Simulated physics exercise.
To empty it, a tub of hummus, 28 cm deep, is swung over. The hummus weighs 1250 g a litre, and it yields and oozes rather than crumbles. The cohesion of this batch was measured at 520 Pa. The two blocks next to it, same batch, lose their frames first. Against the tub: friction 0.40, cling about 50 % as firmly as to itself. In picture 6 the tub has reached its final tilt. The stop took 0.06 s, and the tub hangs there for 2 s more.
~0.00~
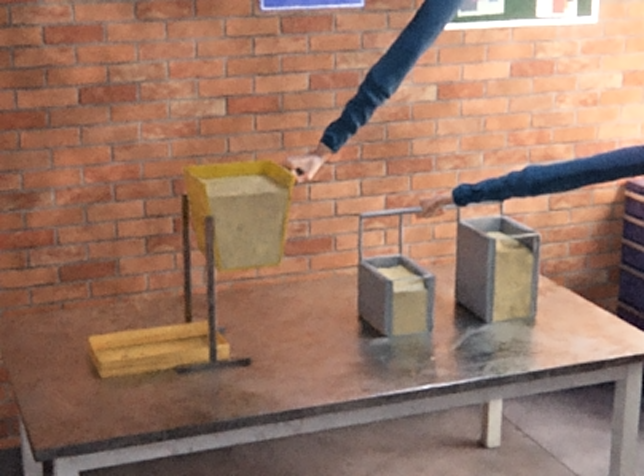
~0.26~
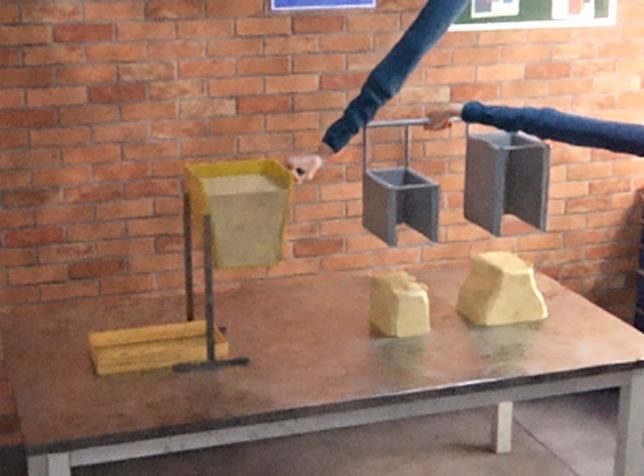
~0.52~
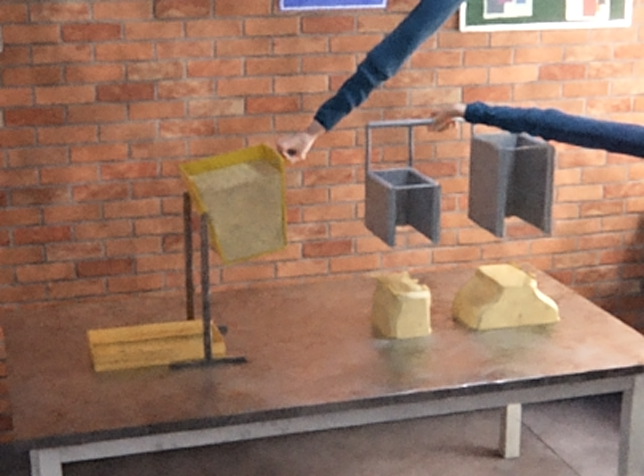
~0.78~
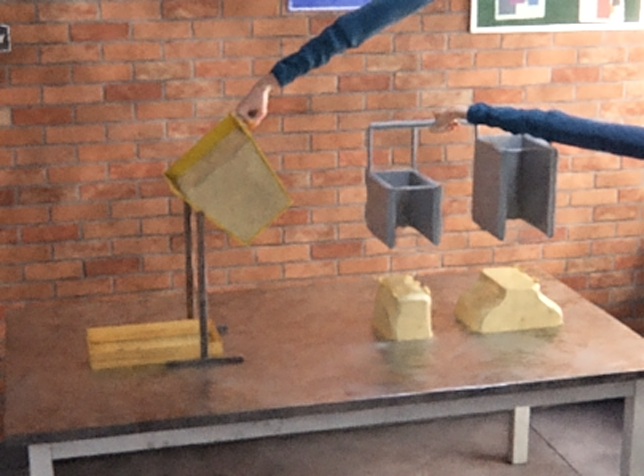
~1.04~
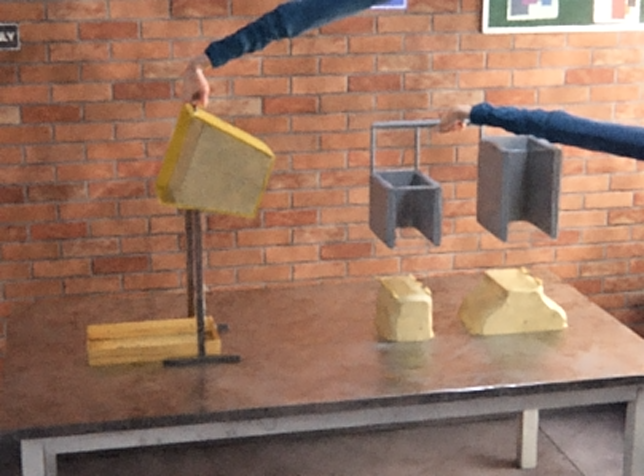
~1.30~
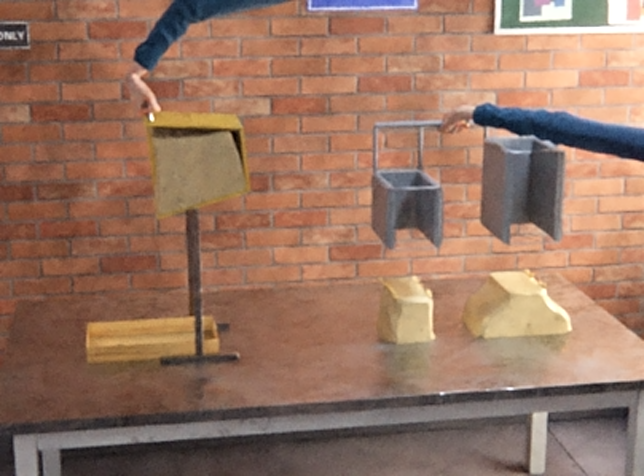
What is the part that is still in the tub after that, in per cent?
Close to 0 per cent.
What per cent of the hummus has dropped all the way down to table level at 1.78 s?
About 35 %.
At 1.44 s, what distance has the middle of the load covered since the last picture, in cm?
Roughly 7 cm.
After 1.44 s, the tub is at 95 degrees and holds 77 %.
After 1.61 s, the tub is at 95 degrees and holds 46 %.
After 1.78 s, the tub is at 95 degrees and holds 27 %.
After 1.95 s, the tub is at 95 degrees and holds 8 %.
After 3.30 s, at the end, the tub is at 95 degrees and holds 0 %.
